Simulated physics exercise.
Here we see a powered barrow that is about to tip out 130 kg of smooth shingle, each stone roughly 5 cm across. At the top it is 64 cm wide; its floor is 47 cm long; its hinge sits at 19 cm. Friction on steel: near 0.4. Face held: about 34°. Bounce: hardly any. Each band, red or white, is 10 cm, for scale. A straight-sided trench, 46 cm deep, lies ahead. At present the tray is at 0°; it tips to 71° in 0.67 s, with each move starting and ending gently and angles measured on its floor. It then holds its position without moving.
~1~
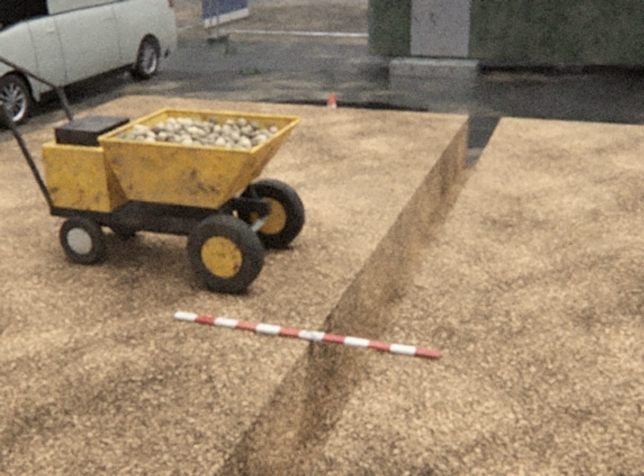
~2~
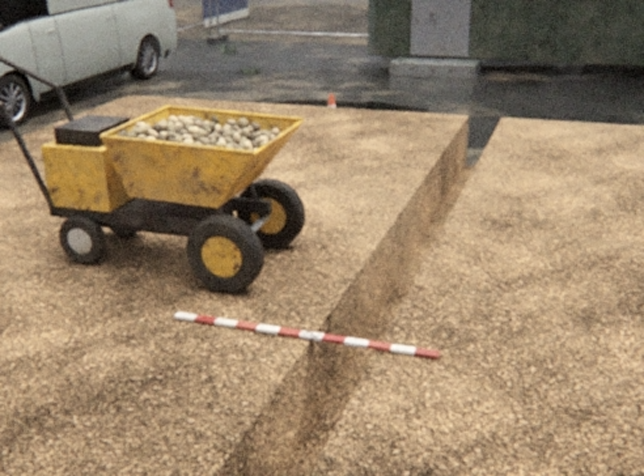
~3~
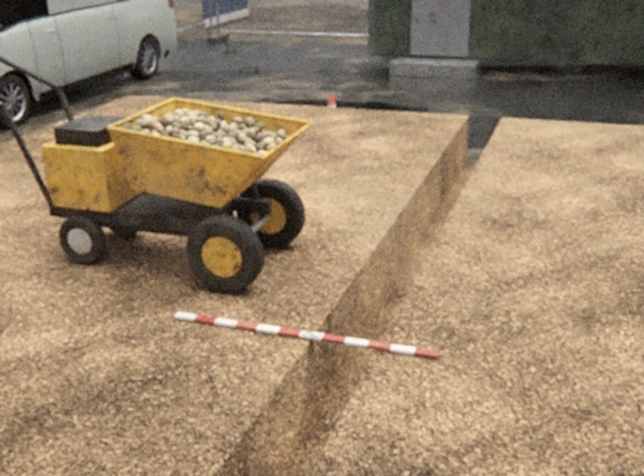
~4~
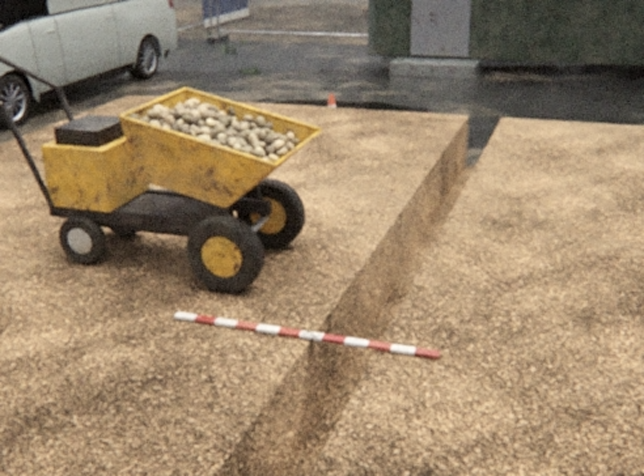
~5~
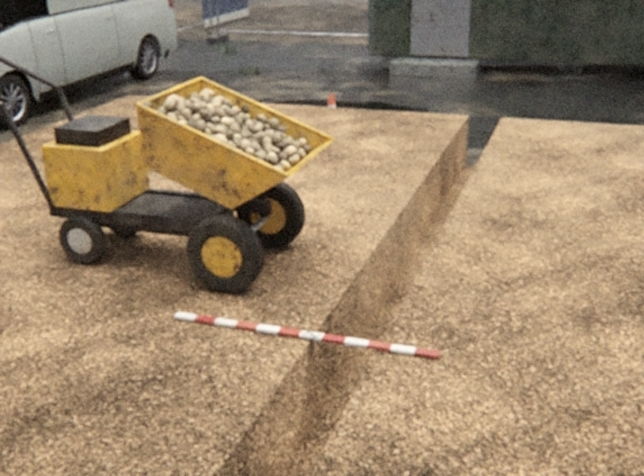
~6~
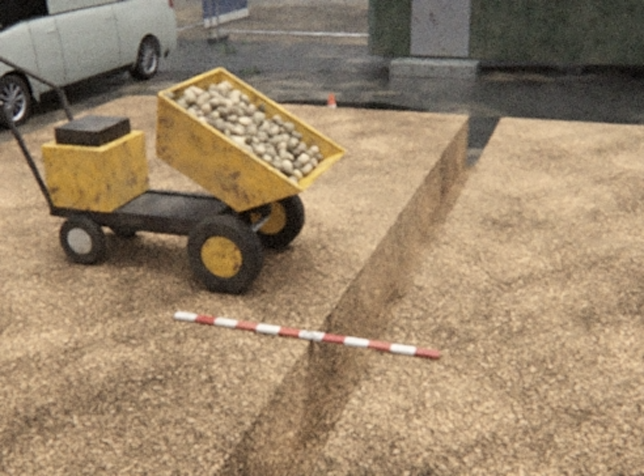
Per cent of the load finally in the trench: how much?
Approx. 65 %.
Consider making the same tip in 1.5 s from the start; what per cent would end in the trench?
It would come to roughly 80 per cent.
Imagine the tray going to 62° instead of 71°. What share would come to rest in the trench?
In that case around 60 percent.
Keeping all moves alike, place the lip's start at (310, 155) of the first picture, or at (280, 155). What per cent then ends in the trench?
From the first spot near 10, from the second near 35 per cent.
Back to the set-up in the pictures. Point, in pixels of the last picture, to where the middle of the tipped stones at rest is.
(396, 345).
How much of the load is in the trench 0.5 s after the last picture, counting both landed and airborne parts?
By then, around 30 percent.
Then, 0.2 s after the last picture the floor is at 60°, 100 % in the tray; the foremost stones are at (336, 220).
Then, 0.5 s after the last picture the floor is at 71°, 65 % in the tray, 28 % in the trench, 7 % past the trench; the foremost stones are at (427, 293).
Then, 0.8 s after the last picture the floor is at 71°, 18 % in the tray, 47 % in the trench, 35 % past the trench; the foremost stones are at (618, 310).
Then, 2.8 s after the last picture the floor is at 71°, 0 % in the tray, 65 % in the trench, 35 % past the trench; the foremost stones are past the picture's edge.
